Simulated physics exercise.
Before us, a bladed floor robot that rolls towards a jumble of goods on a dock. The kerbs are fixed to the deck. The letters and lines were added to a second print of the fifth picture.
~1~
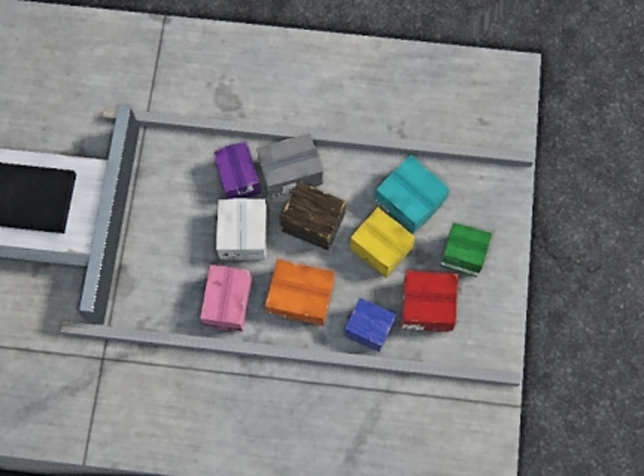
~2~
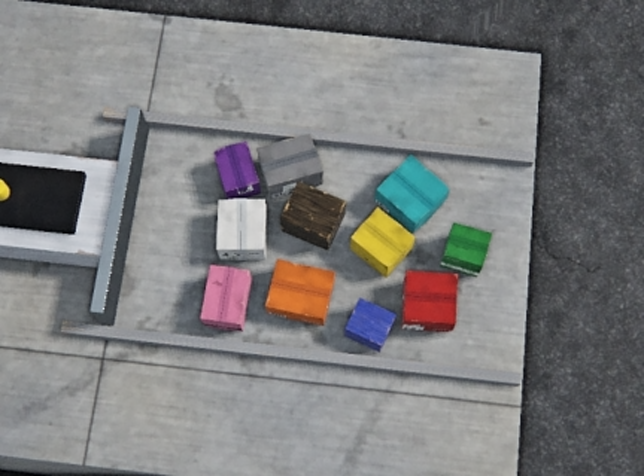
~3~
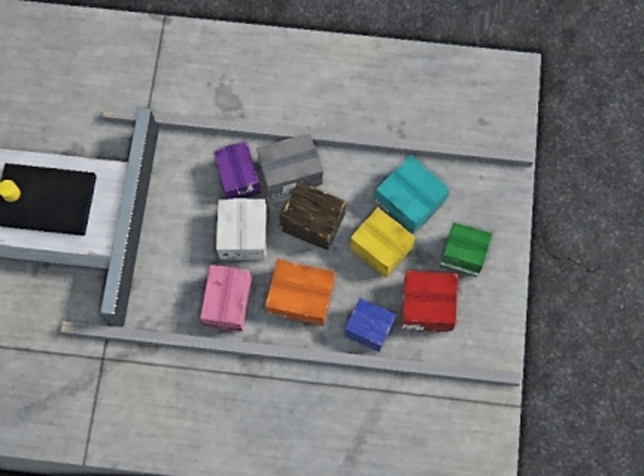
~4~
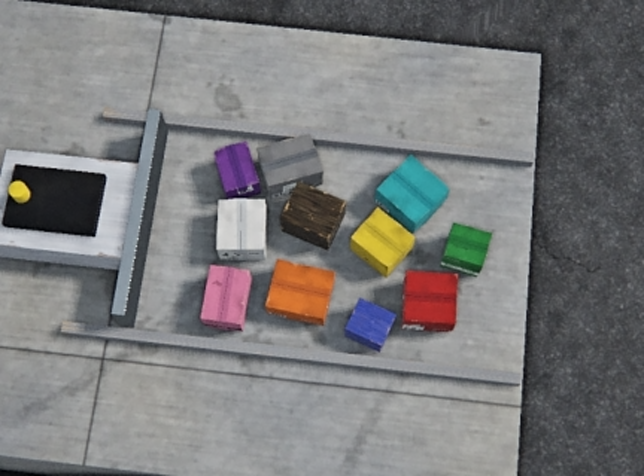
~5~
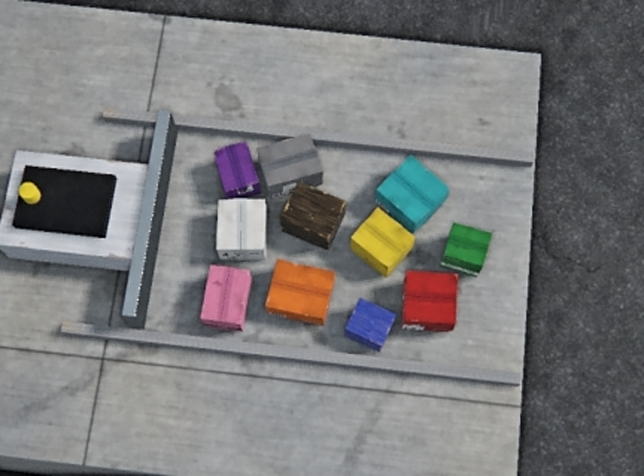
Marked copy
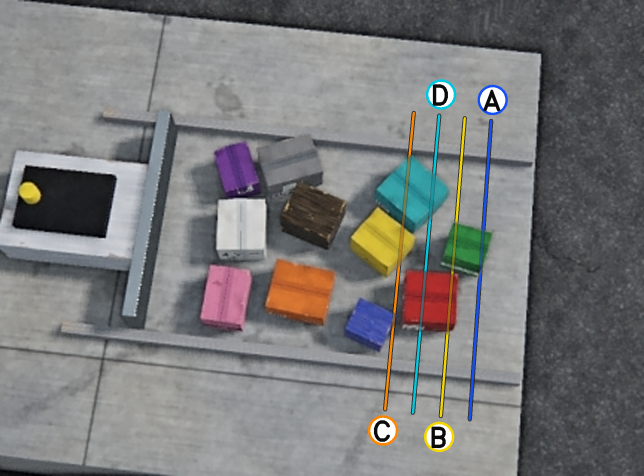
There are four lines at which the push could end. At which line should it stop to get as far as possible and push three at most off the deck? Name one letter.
No fourth one falls up to C.
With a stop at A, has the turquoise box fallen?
Yes.
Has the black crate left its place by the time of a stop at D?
By then, yes.
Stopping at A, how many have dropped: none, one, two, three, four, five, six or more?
By then, six or more.
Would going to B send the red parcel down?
By then, yes.
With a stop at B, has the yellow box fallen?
Yes.
On the marked copy, A at (481, 263); B at (453, 260); C at (400, 254); D at (427, 257).
Following C. Soon after the start, robot (163, 212); grey parcel (320, 171); pink box (258, 302).
Later, robot (255, 222); red parcel (480, 308); green box (485, 247).
In the end, robot (321, 229); red parcel over the edge; green box over the edge; two fallen.
As for the rest, A drops eight; B drops five; D drops five.
